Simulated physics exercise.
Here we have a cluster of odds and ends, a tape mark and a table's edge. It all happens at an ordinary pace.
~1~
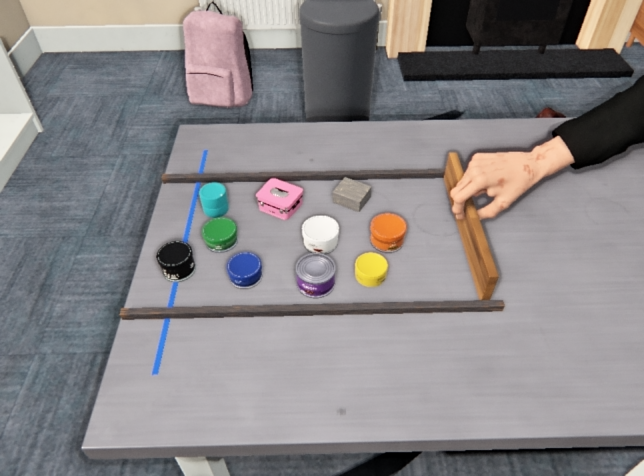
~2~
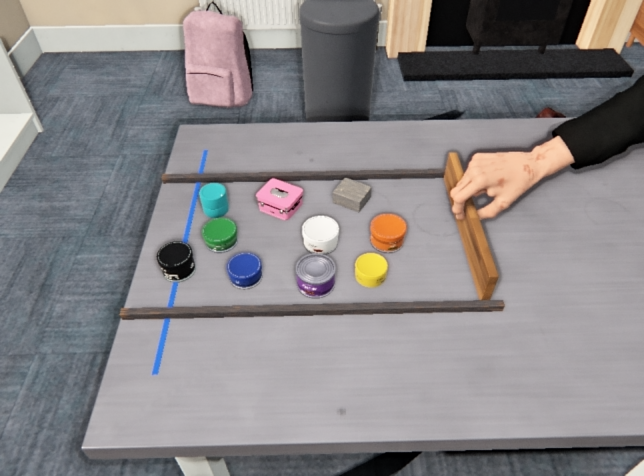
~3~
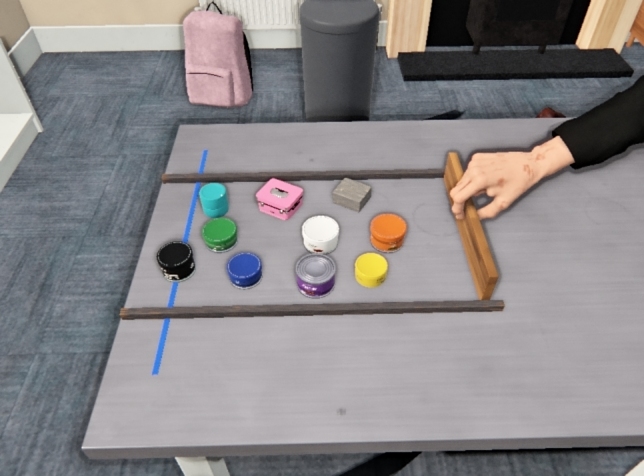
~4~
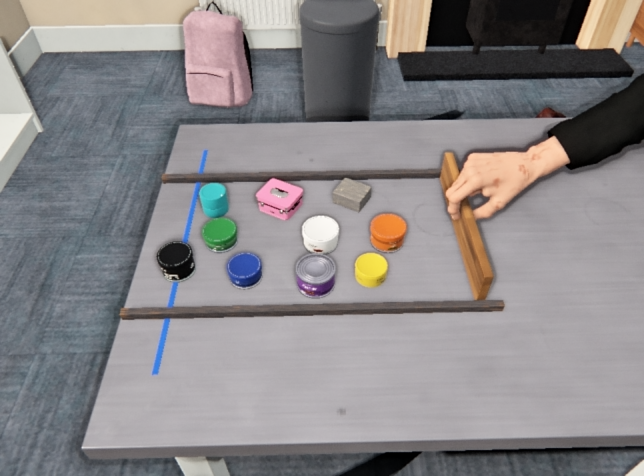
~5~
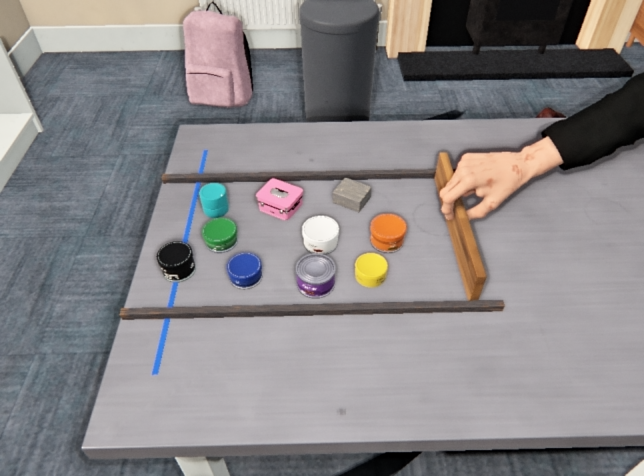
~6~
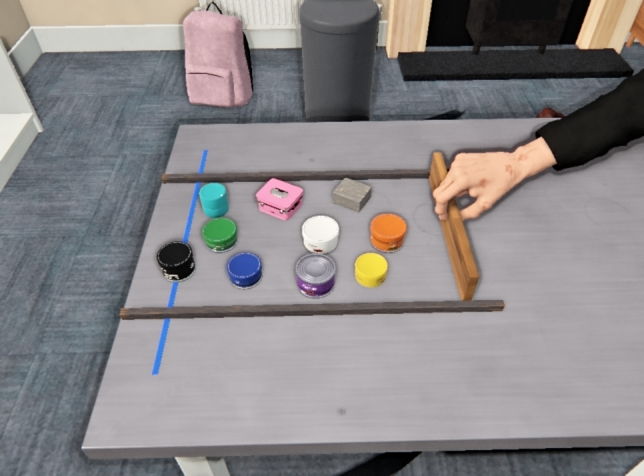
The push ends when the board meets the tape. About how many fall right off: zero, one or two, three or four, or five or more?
Here the number that fall off is five or more.
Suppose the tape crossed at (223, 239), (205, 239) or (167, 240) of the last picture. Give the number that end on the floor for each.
In that order 2, 3 and 6.
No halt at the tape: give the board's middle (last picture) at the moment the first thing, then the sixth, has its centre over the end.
Its middle is around (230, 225) and later (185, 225).
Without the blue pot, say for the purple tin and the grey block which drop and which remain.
The purple tin does not fall, the grey block stays on.
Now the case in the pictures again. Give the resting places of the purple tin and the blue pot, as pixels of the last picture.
The purple tin at (140, 290), the blue pot at (138, 254).
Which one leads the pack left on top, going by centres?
Foremost is the blue pot.
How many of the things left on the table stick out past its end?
The number is 2.
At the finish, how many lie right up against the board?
In contact: 3.
A little later, none off yet; black tin at rest near (177, 262); turquoise lid at rest near (215, 201); green tin at rest near (221, 235).
When it is over, the number that fall off is five or more; down, white tin, pink case, green tin, turquoise lid and black tin.
